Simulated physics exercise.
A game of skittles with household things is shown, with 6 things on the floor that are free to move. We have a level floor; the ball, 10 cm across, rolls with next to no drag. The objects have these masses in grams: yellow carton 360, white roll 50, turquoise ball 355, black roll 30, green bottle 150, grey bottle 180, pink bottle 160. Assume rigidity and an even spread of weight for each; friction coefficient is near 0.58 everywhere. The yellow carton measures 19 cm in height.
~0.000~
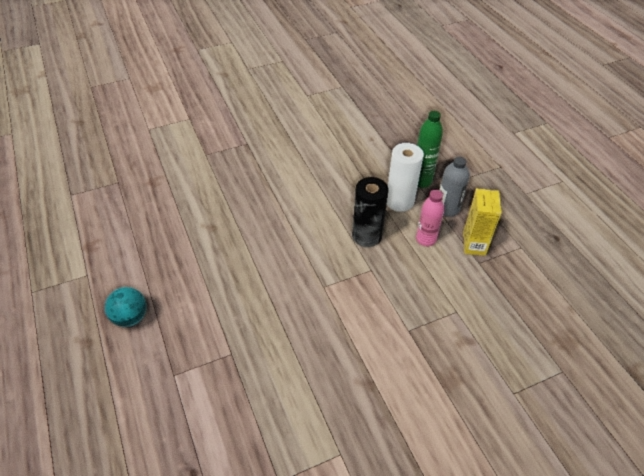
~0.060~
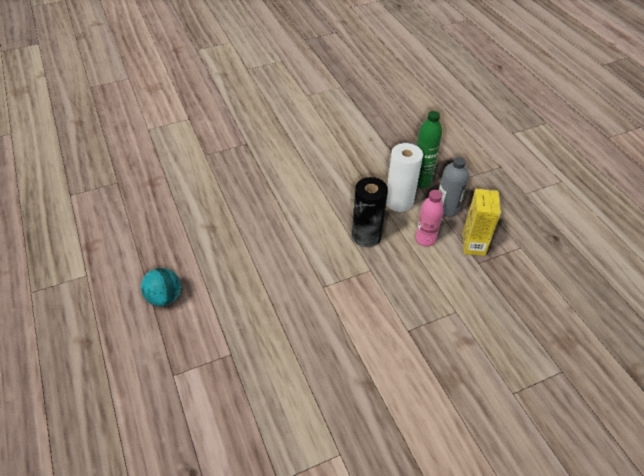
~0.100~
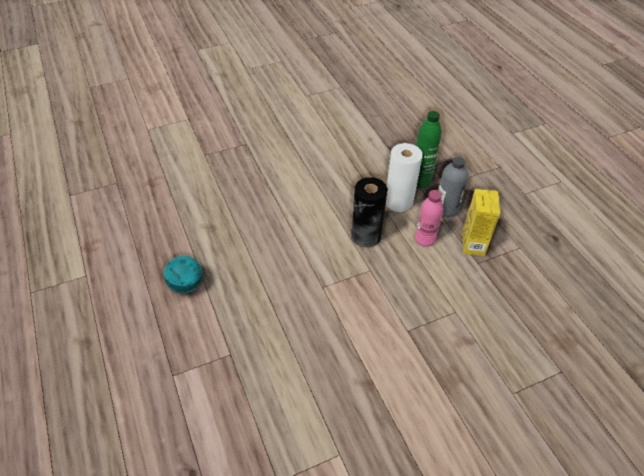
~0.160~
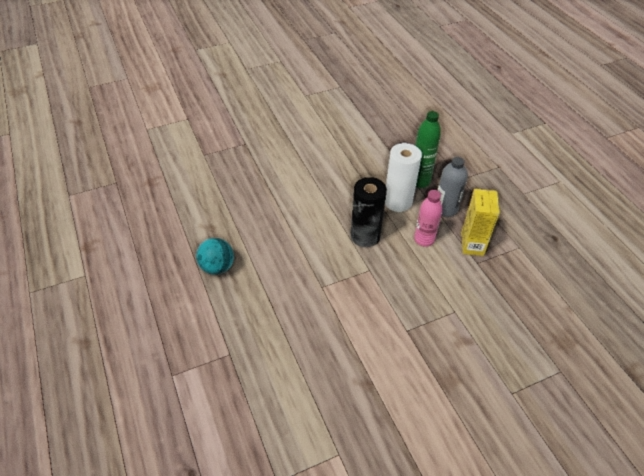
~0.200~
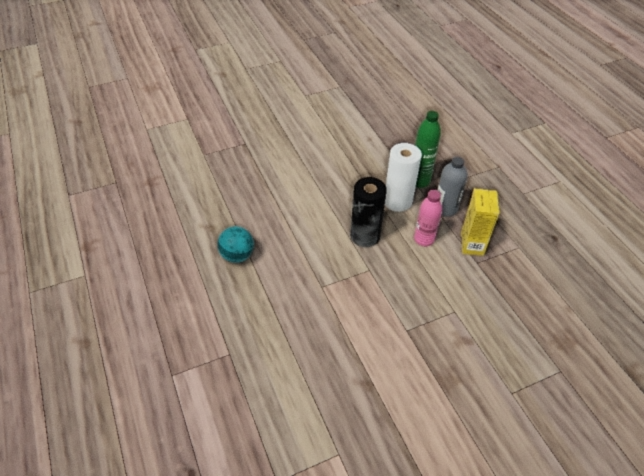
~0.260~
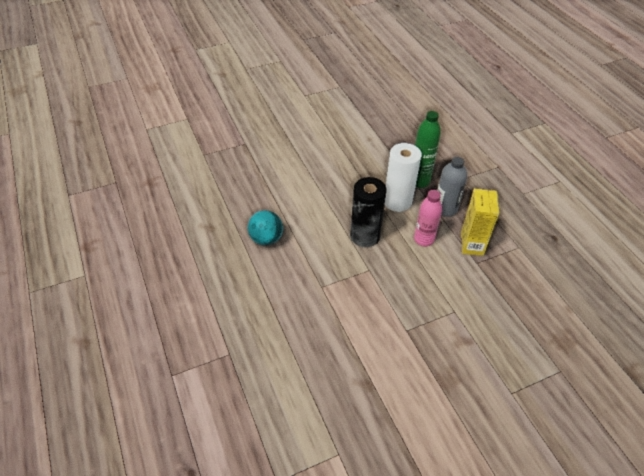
Turquoise ball rolling up and to the right across a wooden floor, left of a standing cluster of bottles, rolls and a yellow carton.
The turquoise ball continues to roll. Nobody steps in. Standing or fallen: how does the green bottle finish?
Standing.
By 0.66 s, ball has run 114 cm; turquoise ball near (429, 136).
By 1.06 s, ball has run 182 cm; turquoise ball near (551, 68).
When it is over (1.4 s), all 6 within 8 cm of the start. End places, in pixels of the last picture, green bottle near (426, 150).
